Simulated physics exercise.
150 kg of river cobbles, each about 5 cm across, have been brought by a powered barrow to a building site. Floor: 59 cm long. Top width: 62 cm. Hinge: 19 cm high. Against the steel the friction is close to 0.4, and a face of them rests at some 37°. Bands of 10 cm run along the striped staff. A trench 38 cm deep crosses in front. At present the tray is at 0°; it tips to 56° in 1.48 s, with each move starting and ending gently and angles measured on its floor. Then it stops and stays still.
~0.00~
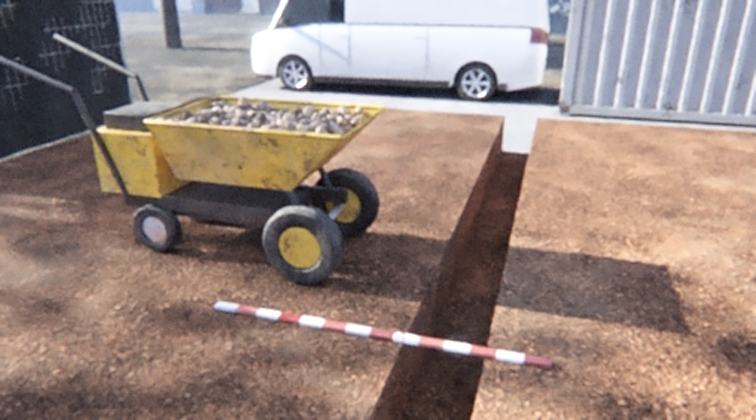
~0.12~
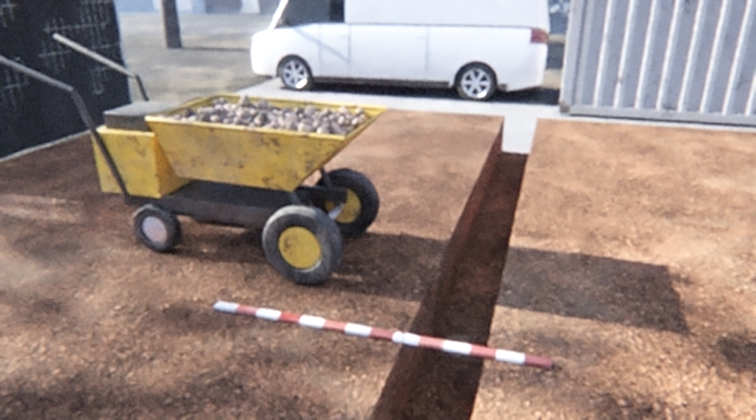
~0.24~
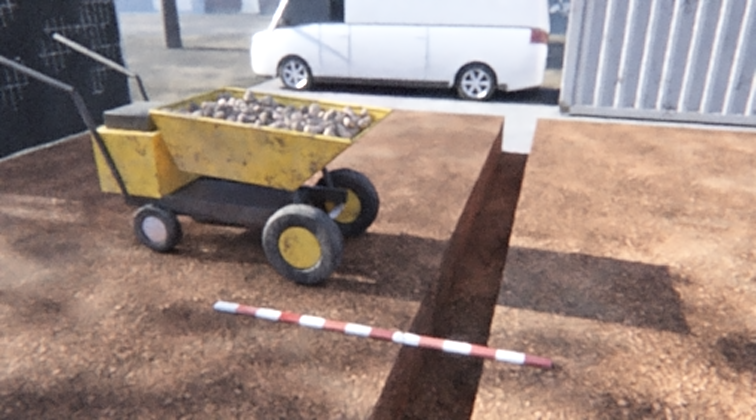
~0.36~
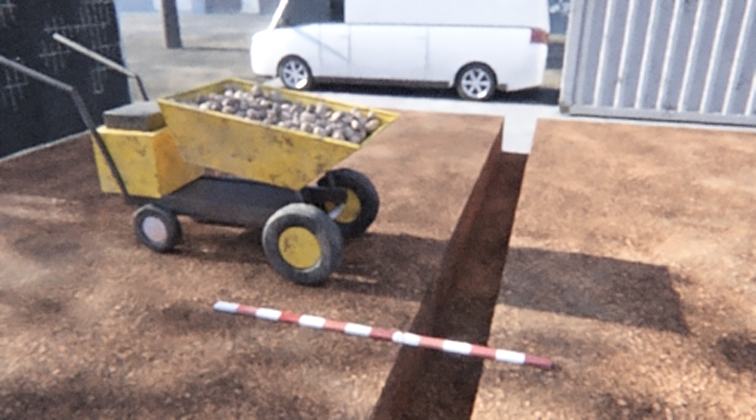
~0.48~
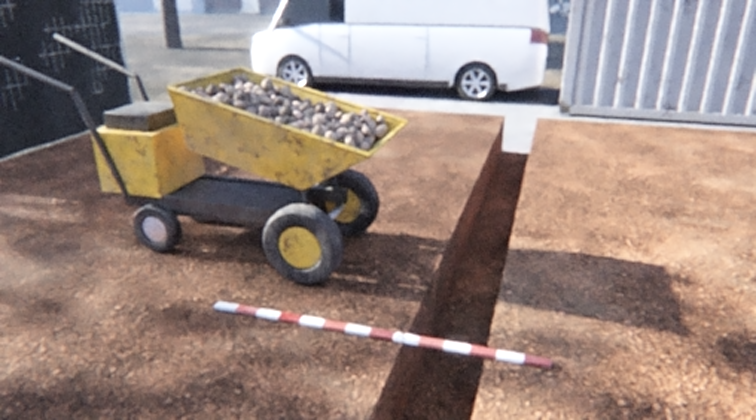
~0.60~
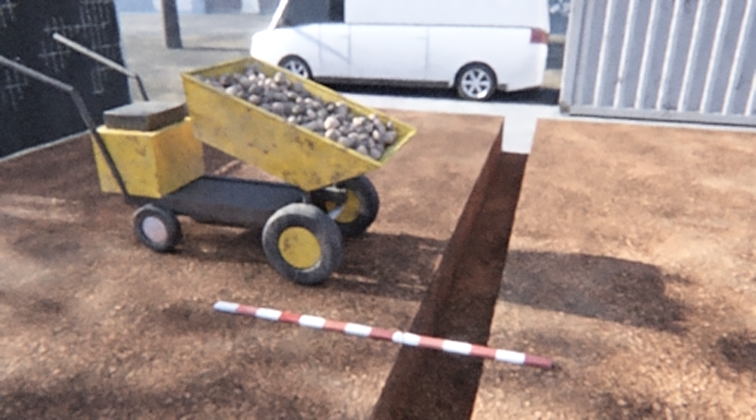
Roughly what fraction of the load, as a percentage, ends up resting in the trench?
Roughly 80 per cent of the load.
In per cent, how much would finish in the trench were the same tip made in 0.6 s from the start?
Around 60 per cent would end in the trench.
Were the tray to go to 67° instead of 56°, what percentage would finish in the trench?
In that case near 85 per cent.
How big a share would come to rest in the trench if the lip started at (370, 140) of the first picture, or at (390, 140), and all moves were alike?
Around 60% for the first place and 45% for the second.
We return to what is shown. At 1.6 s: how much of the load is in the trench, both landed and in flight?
About 20 per cent by then.
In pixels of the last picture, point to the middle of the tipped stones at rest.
(466, 324).
After 1.1 s the floor is at 47°; 100 % in the tray; the foremost stones are at (426, 192).
After 1.6 s the floor is at 56°; 78 % in the tray, 1 % short of the trench, 21 % in the trench; the foremost stones are at (495, 313).
After 1.9 s the floor is at 56°; 48 % in the tray, 43 % in the trench, 9 % past the trench; the foremost stones are at (568, 294).
After 3.9 s the floor is at 56°; 10 % in the tray, 80 % in the trench, 9 % past the trench; the foremost stones are at (628, 301).
